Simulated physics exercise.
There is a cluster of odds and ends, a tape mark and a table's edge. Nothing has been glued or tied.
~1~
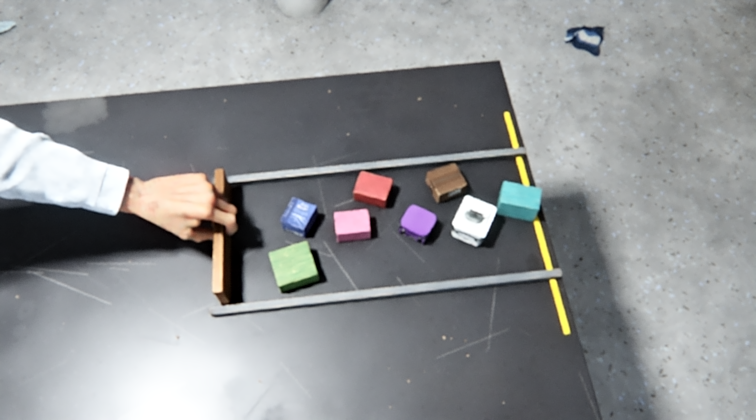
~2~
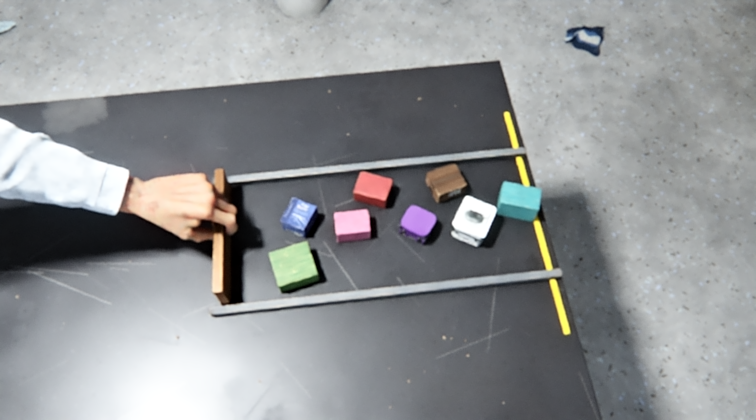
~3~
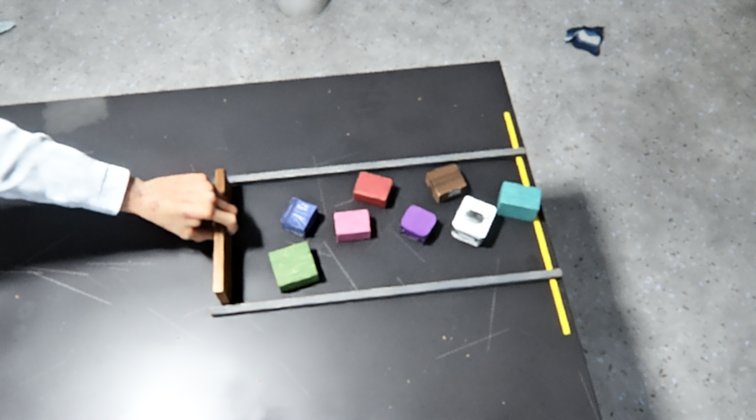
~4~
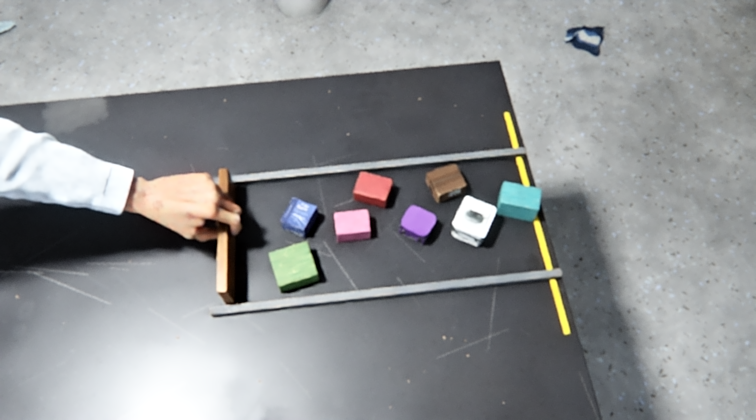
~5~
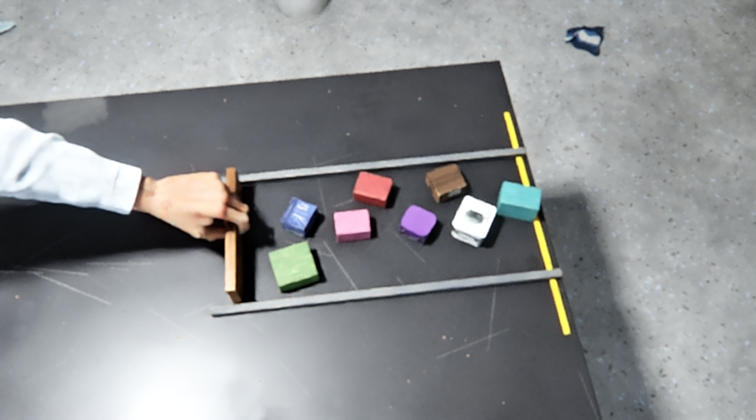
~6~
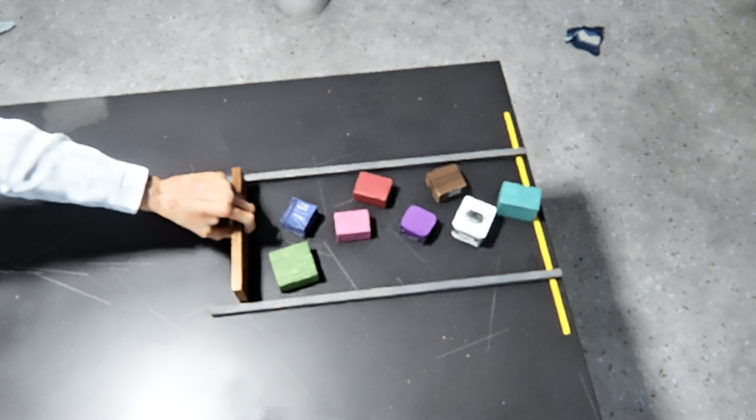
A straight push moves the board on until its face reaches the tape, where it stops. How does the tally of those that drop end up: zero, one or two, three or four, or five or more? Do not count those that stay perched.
Dropped off the end are no fewer than five.
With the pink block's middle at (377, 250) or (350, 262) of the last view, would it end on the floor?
Well, place by place the object does not stay and then does not stay.
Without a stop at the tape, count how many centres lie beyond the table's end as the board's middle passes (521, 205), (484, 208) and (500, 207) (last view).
6, 2 and 4.
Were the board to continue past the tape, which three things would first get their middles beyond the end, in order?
White case, brown box, purple case.
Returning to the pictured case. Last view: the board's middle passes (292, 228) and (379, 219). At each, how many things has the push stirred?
So 2, and at the other place 7.
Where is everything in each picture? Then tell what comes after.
Turquoise block (519, 202); white case (473, 222); brown box (446, 183); board (223, 236); tape (534, 212), in the first frame.
White case (473, 222); purple case (418, 225), in the second frame.
Brown box (446, 183); pink block (353, 226), in the third frame.
Turquoise block (519, 202); green block (294, 267), in the fourth frame.
White case (473, 222); blue box (300, 218), in the fifth frame.
Turquoise block (519, 202); white case (473, 222); brown box (446, 183); board (241, 234); tape (534, 212), in the sixth frame.
Early on, none off yet; turquoise block at rest near (519, 202); white case at rest near (474, 222); brown box at rest near (446, 183).
Finally, the number that fall off is five or more; lost, green block, blue box, pink block, red block, purple case, brown box, white case and turquoise block.
